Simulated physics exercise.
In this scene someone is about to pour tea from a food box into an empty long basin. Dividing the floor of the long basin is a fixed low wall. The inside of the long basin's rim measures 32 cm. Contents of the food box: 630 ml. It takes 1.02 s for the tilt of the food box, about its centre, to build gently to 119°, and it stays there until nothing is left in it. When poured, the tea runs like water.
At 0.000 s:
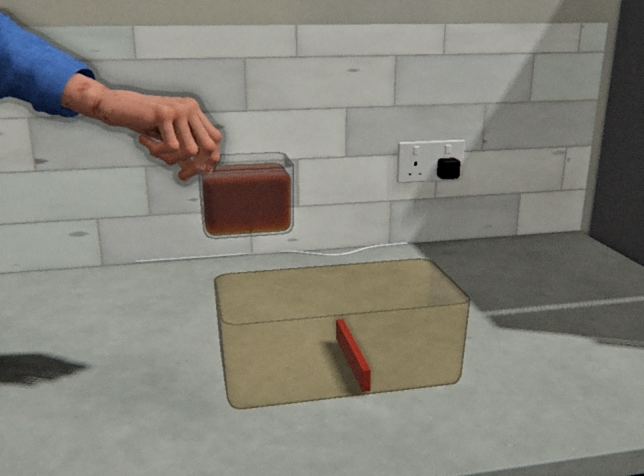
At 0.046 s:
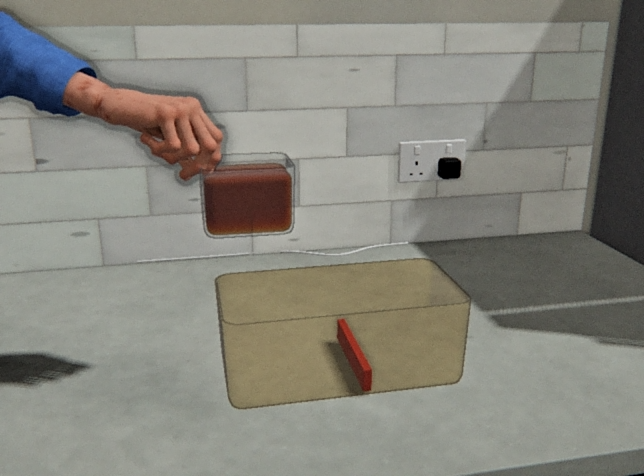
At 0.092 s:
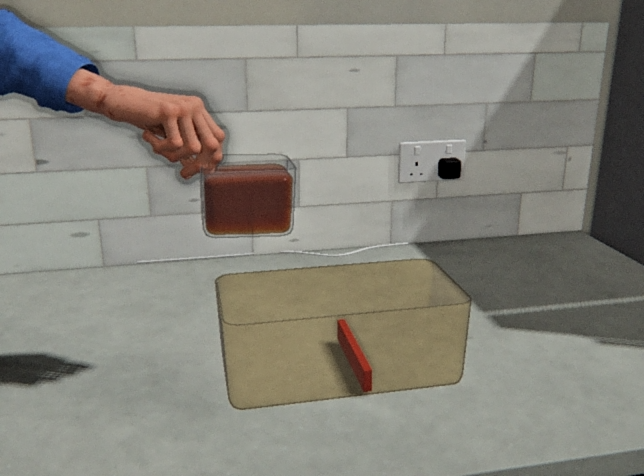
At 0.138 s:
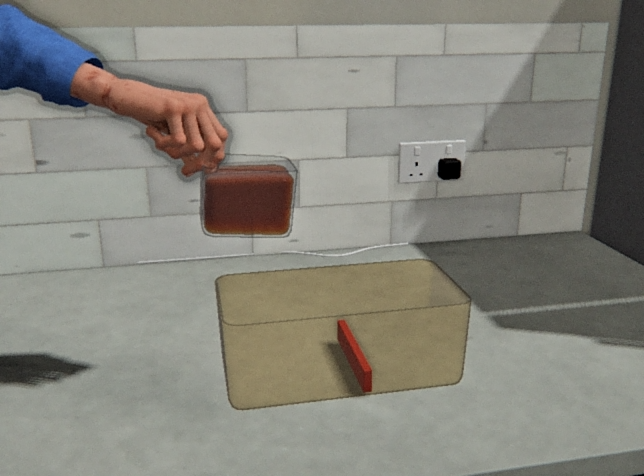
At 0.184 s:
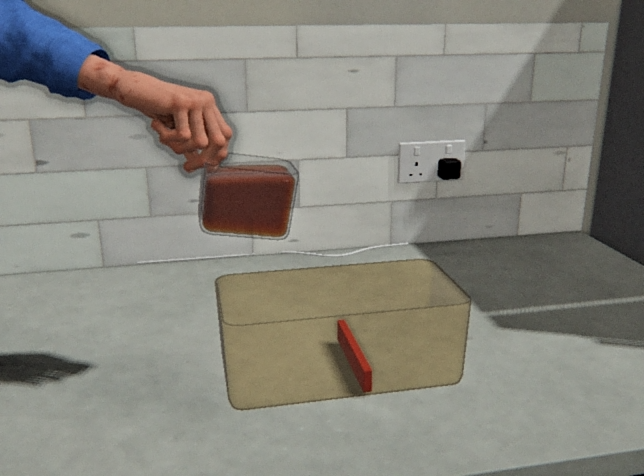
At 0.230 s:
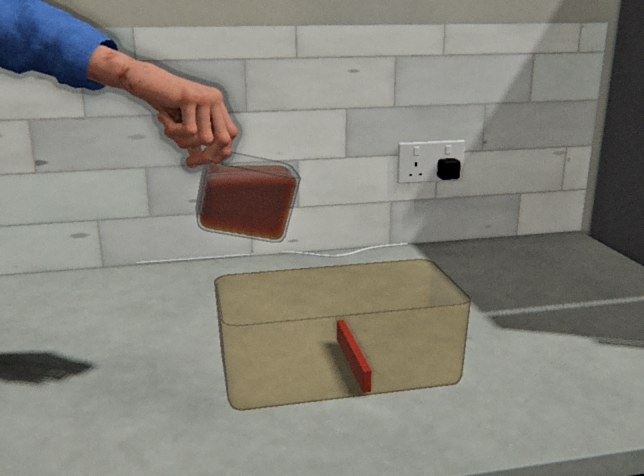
A hand gradually tilting a clear container of reddish-brown liquid to the right above a long empty basin with a red divider.
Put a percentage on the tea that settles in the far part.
Roughly 51 per cent ends up there.
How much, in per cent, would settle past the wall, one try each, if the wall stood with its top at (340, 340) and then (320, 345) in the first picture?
Some 70 in a hundred, then some 75 in a hundred.
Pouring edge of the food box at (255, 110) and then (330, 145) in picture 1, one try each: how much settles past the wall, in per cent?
Roughly 15 per cent the first time and 80 per cent the second.
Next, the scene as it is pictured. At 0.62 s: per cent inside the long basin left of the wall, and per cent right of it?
I'd say some 6 in a hundred on the left and 8 on the right.
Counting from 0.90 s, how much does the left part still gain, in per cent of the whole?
I'd put it near 14 percent.
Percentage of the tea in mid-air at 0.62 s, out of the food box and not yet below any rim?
Close to 32 in a hundred.
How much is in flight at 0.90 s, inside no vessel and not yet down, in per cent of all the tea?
Around 8 per cent of the liquid is in flight.
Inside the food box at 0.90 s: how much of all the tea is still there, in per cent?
6 %.
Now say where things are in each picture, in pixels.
In the first picture, it leans 0°; its right rim is at (289, 161); the tea meets the walls at (200, 173) and (286, 169); the long basin's rim runs from (218, 300) to (450, 280); the wall's top is at (352, 344).
In the second picture, it leans 1°; its right rim is at (290, 161); the tea meets the walls at (202, 173) and (287, 169).
In the third picture, it leans 2°; its right rim is at (291, 163); the tea meets the walls at (203, 173) and (288, 170).
In the fourth picture, it leans 5°; its right rim is at (292, 166); the tea meets the walls at (204, 174) and (289, 171).
In the fifth picture, it leans 9°; its right rim is at (294, 169); the tea meets the walls at (205, 173) and (291, 171).
In the sixth picture, it leans 14°; its right rim is at (295, 173); the tea meets the walls at (205, 175) and (293, 172).
Then, 0.62 s in, the tilt is 79° and 53 per cent is still to pour, 6 is left of the wall and 8 right of it.
Then, 0.90 s in, the tilt is 115° and 6 per cent is still to pour, 35 is left of the wall and 51 right of it.
Then, 1.20 s in, the tilt is 119° and 0 per cent is still to pour, 48 is left of the wall and 51 right of it.
Then, 1.52 s in, the tilt is 119° and 0 per cent is still to pour, 48 is left of the wall and 51 right of it.
Finally, 48 per cent lies left of the wall, 51 right of it and 1 outside.
